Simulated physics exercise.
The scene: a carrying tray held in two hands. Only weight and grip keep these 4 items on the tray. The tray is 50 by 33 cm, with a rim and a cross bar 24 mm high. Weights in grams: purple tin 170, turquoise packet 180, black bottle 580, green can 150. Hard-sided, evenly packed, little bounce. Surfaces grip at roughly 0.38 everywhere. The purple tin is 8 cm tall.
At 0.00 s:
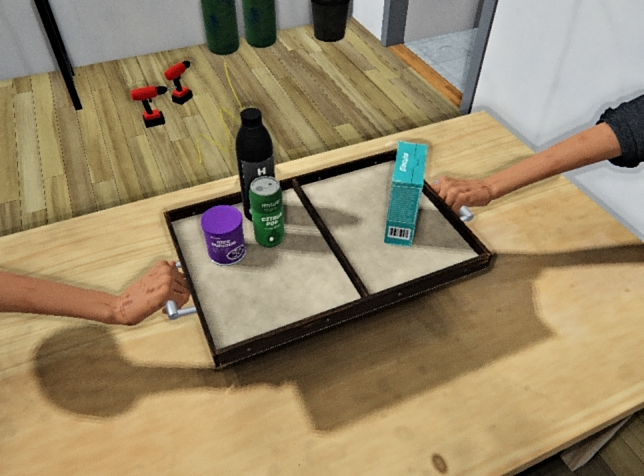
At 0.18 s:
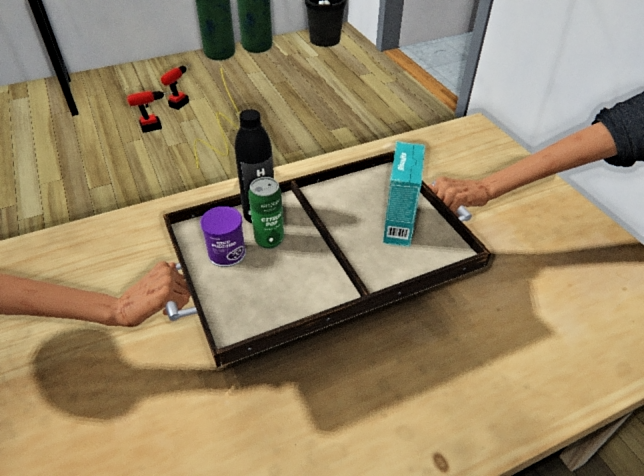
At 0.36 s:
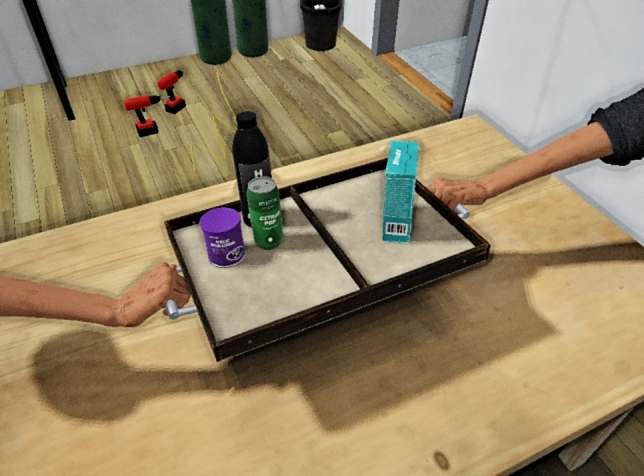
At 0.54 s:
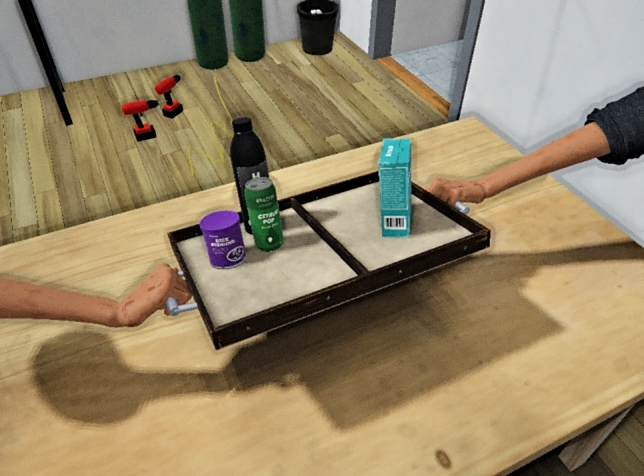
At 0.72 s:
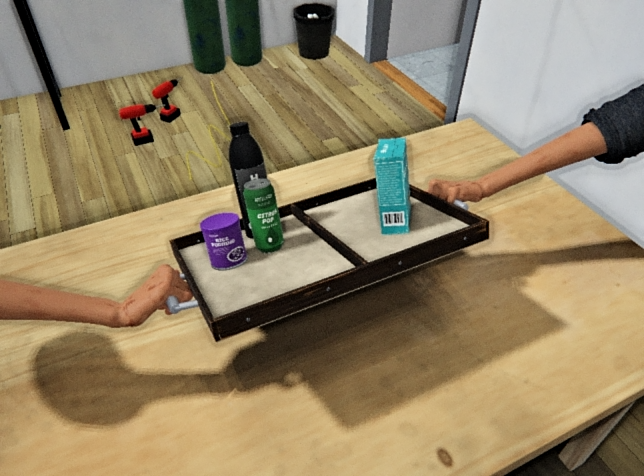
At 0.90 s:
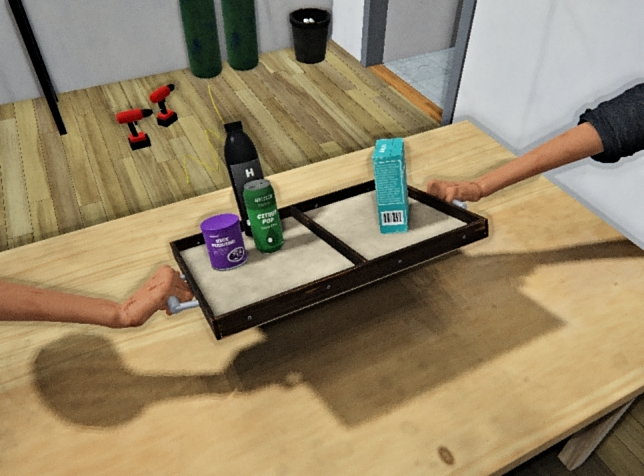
In the video, two hands hold a dark-rimmed tray carrying a purple tin, black bottle, green can and turquoise packet above a wooden table, then gradually tilt its far edge downward while the items keep their places on it.
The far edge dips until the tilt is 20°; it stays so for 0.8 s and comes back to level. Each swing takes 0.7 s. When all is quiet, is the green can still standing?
The green can is still upright.
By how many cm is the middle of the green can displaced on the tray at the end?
Some 0 cm.
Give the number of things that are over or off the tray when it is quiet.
In all, 1.
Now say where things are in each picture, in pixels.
Tray level; green can (268, 214); purple tin (224, 236), in the first picture.
Tray level; black bottle (255, 168); purple tin (224, 237), in the second picture.
Tray at 6°, far edge down; turquoise packet (400, 192); black bottle (253, 171), in the third picture.
Tray at 14°, far edge down; purple tin (224, 240); turquoise packet (396, 188), in the fourth picture.
Tray at 19°, far edge down; black bottle (251, 181); purple tin (225, 241), in the fifth picture.
Tray at 20°, far edge down; green can (264, 217); turquoise packet (392, 185), in the sixth picture.
After 1.10 s, tray at 20°, far edge down; black bottle now off the tray.
After 1.70 s, tray at 19°, far edge down; turquoise packet slid 2 cm.
After 2.00 s, tray at 7°, far edge down; turquoise packet slid 3 cm.
At rest (2.8 s), off the tray and tipped over, black bottle; the other 3 in place, give or take 5 cm. In the last view, green can near (268, 216).
